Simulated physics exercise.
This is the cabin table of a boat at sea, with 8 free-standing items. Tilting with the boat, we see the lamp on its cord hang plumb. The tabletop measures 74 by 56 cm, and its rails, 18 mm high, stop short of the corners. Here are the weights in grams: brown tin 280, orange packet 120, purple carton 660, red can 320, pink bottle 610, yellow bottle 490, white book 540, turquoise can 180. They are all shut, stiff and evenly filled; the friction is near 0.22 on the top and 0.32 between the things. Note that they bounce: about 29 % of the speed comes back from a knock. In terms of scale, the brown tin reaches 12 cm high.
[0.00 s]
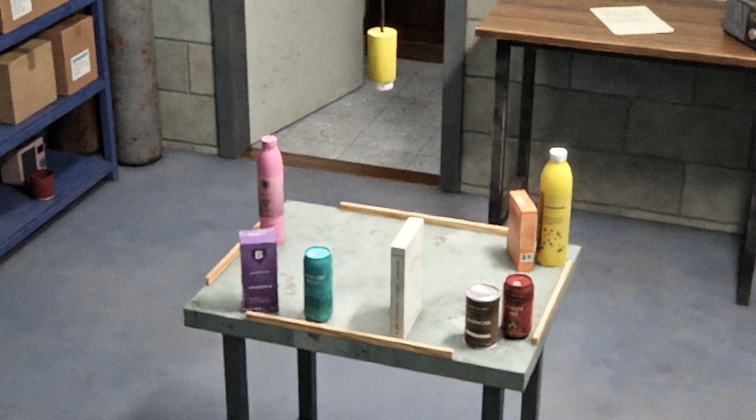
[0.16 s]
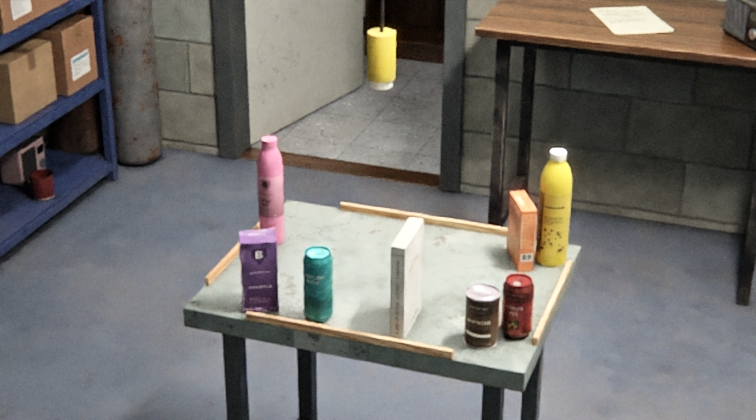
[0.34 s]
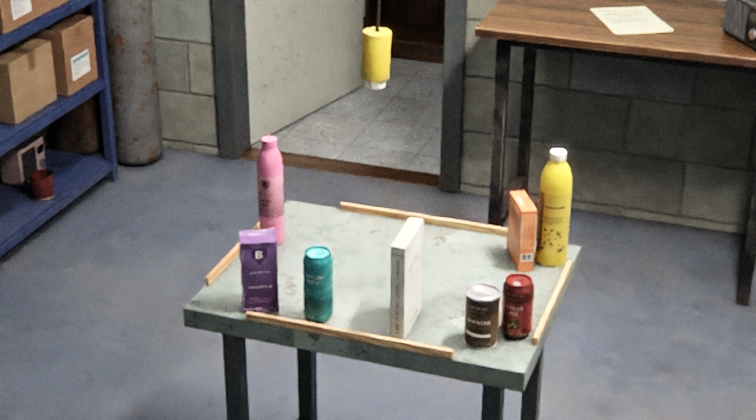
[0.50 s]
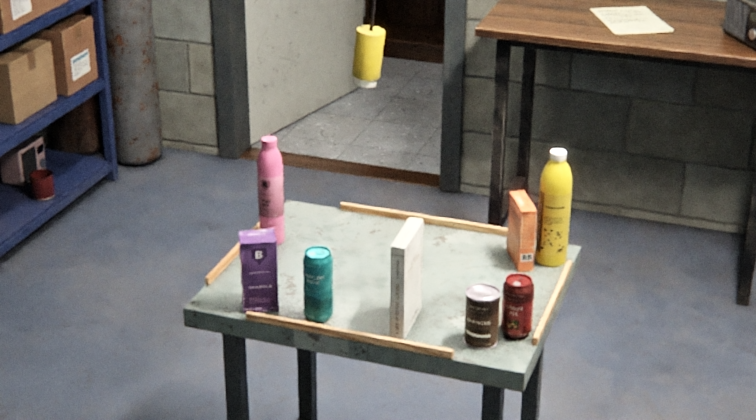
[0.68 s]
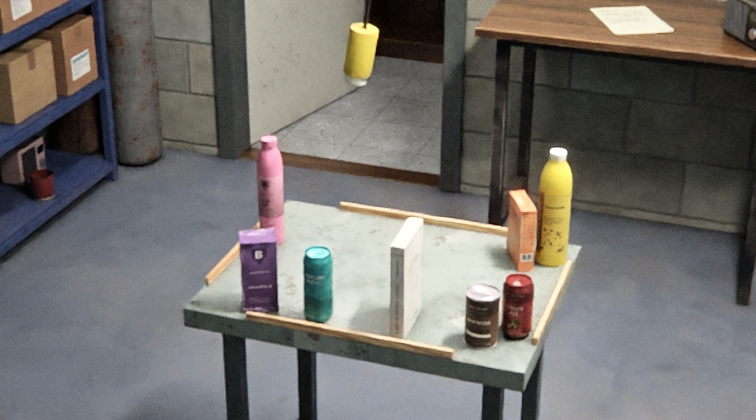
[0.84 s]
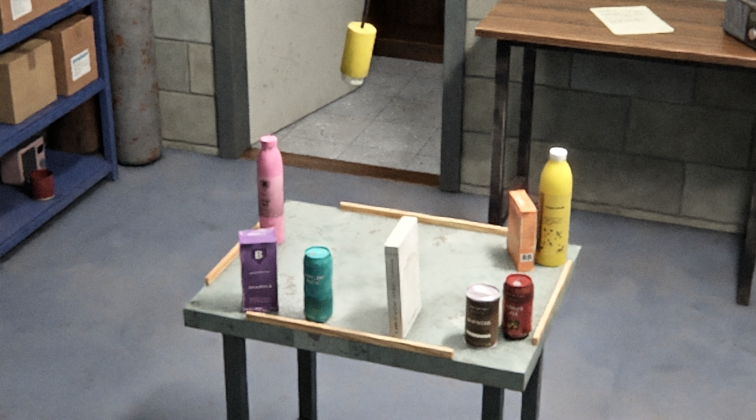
A table holds upright items while a hanging yellow lamp swings left and the white book tilts slightly.
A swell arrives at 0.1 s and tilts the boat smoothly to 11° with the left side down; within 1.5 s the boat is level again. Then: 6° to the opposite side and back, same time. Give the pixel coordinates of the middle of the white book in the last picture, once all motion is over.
Its middle lies at about (348, 303).
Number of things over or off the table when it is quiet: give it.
That makes 1.
By 1.14 s, boat heeled 7°, left side down; white book rocked 39° off its seat near (364, 278); turquoise can 2 cm from its spot.
By 1.34 s, boat heeled 3°, left side down; white book on its side near (349, 305); turquoise can 9 cm from its spot; purple carton 4 cm from its spot.
By 1.54 s, boat level; white book on its side near (348, 303); turquoise can 10 cm from its spot; purple carton 6 cm from its spot.
When it is over (3.6 s), lying over on the table, white book; not toppled but over 5 cm from the start, purple carton and turquoise can; the other 5 within 5 cm of the start. End places, in pixels of the last picture, white book near (348, 303).
